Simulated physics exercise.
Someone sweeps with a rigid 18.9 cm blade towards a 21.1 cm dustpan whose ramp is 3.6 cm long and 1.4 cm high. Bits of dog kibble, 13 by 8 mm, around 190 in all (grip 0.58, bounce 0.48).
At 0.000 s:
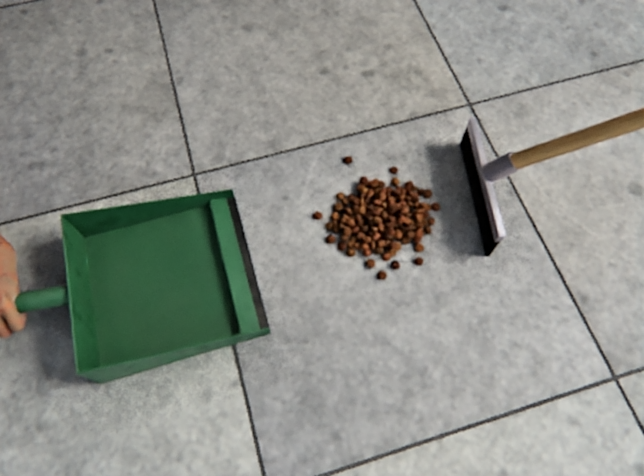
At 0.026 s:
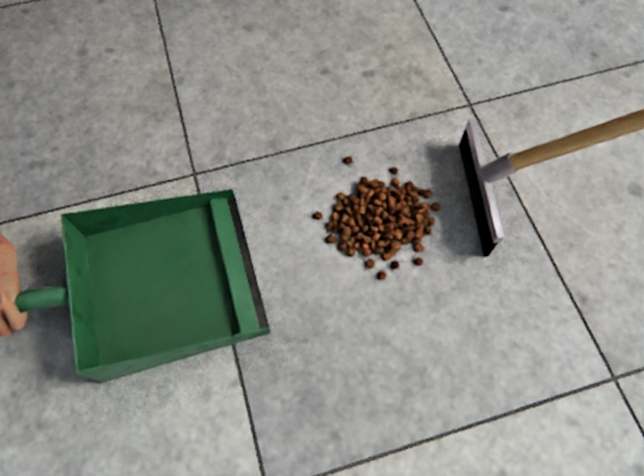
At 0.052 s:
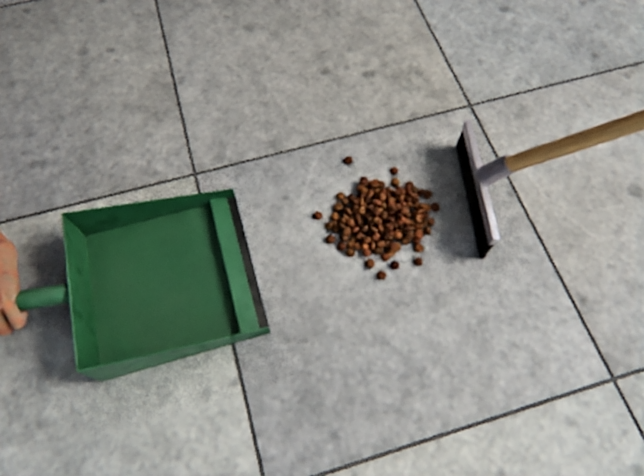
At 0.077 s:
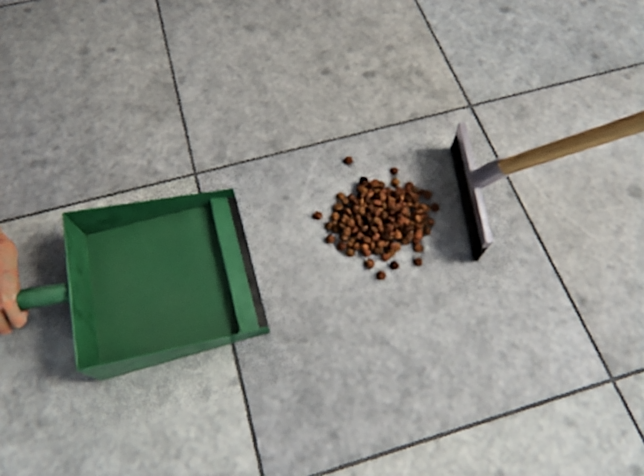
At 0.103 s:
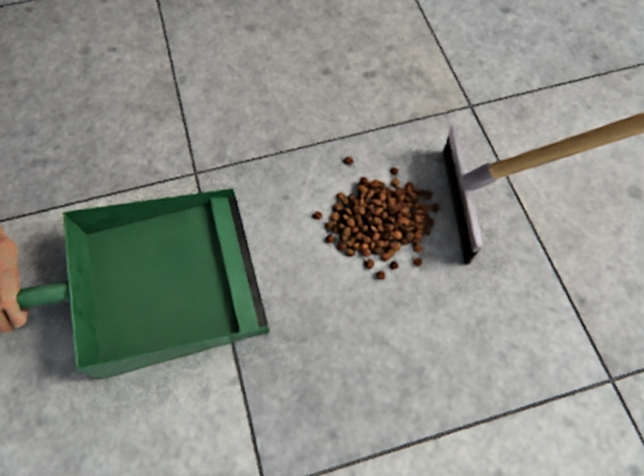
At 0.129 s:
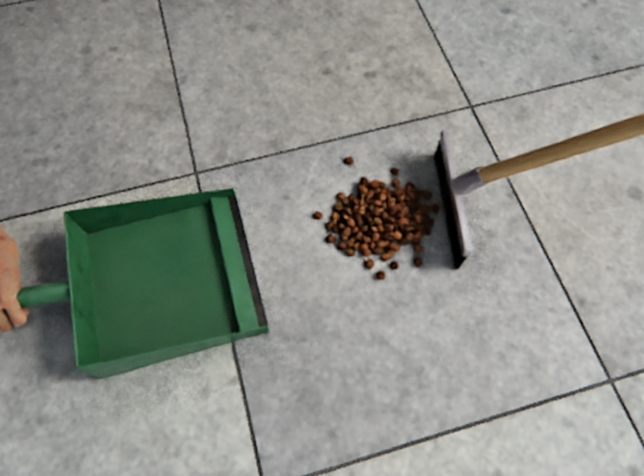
The clip shows a hand holding a green dustpan still at the left of a pile of brown kibble on grey tiles, while a wooden-handled blade on the right slides a short way left to the pile's edge.
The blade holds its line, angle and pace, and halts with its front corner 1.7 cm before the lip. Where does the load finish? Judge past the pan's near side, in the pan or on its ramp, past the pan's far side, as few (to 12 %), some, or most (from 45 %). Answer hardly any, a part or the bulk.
Near side hardly any, pan a part, far side hardly any.
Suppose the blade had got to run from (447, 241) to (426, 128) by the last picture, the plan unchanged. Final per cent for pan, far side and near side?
Pan 35, far 20, near 0.
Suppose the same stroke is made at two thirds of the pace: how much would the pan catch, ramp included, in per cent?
Then about 20 per cent.
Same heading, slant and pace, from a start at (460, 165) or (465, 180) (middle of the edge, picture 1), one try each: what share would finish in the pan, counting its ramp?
About 30 and 25 per cent.
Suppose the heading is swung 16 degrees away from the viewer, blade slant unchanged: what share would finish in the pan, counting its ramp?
Then about 30 per cent.
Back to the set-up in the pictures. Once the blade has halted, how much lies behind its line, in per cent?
Some 15 per cent.
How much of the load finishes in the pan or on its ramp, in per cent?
Roughly 20 per cent.
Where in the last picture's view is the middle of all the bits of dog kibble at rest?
Near (259, 242).
After 0.35 s, middle of the blade 16 cm from the lip; 0 % over the lip, far side 0 %, near side 0 %.
After 0.50 s, middle of the blade 8 cm from the lip; 0 % over the lip, far side 5 %, near side 0 %.
After 0.77 s, middle of the blade 4 cm from the lip; 20 % over the lip, far side 10 %, near side 0 %.
By 1.2 s all is still; near side 0 %, pan 20 %, far side 5 %, in front of the lip or behind the blade 70 %.
